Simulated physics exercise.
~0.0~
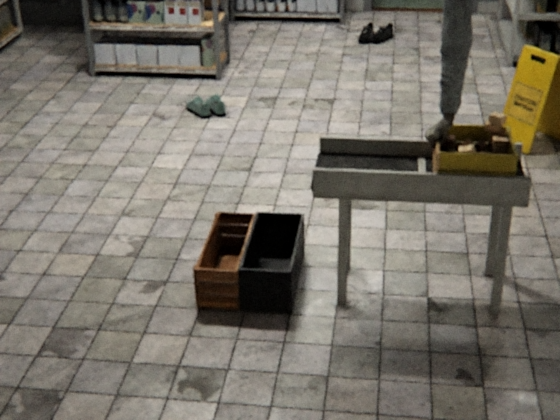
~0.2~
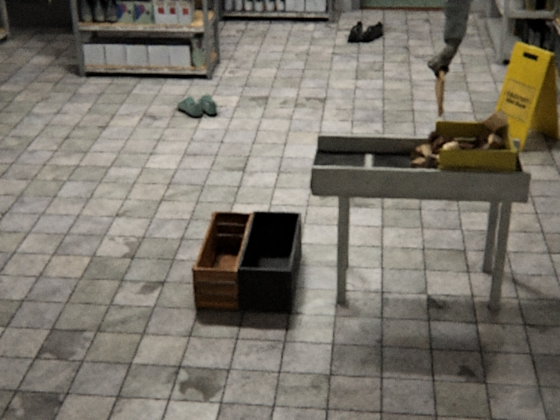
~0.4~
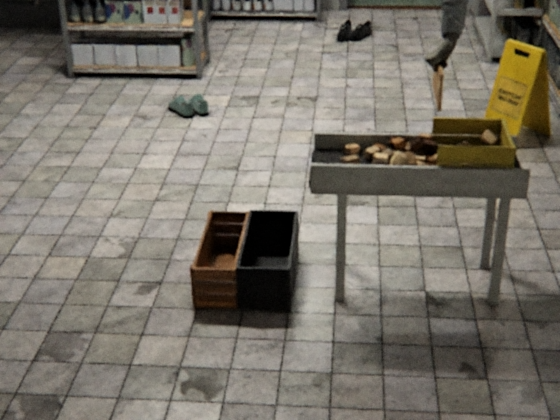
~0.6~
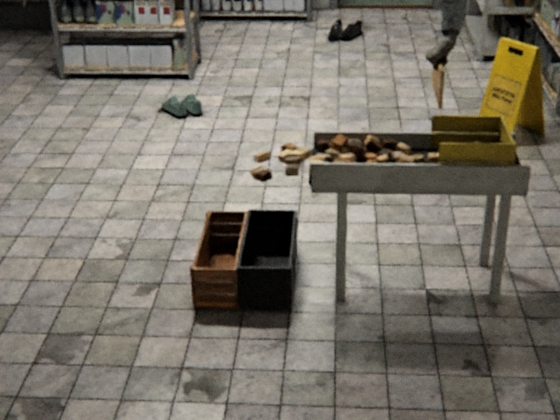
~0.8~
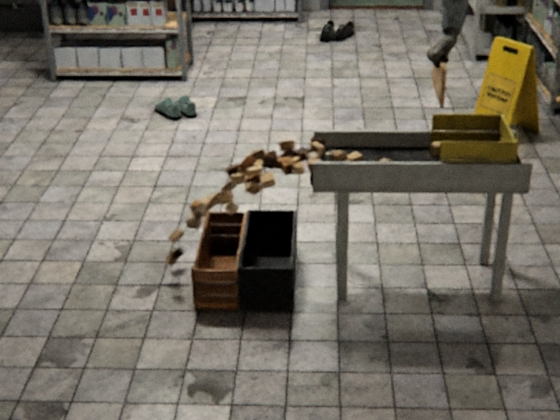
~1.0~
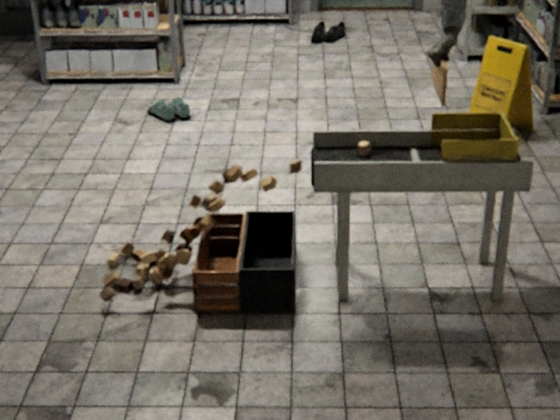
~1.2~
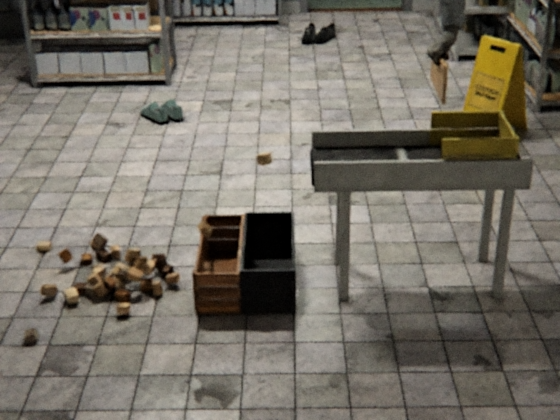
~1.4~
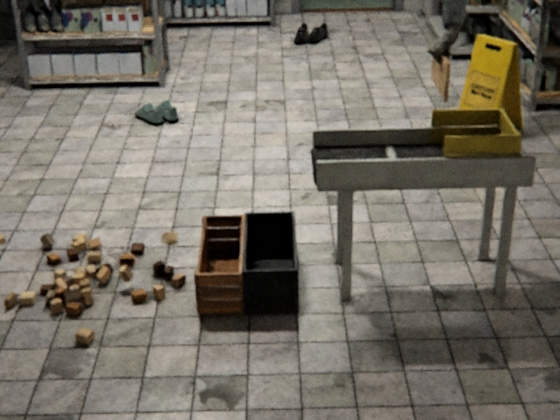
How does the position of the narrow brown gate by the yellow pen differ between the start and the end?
At the start the gate is down at the left side of the yellow pen, by the bunched blocks. At the end it is held upright in the air, well above the belt.
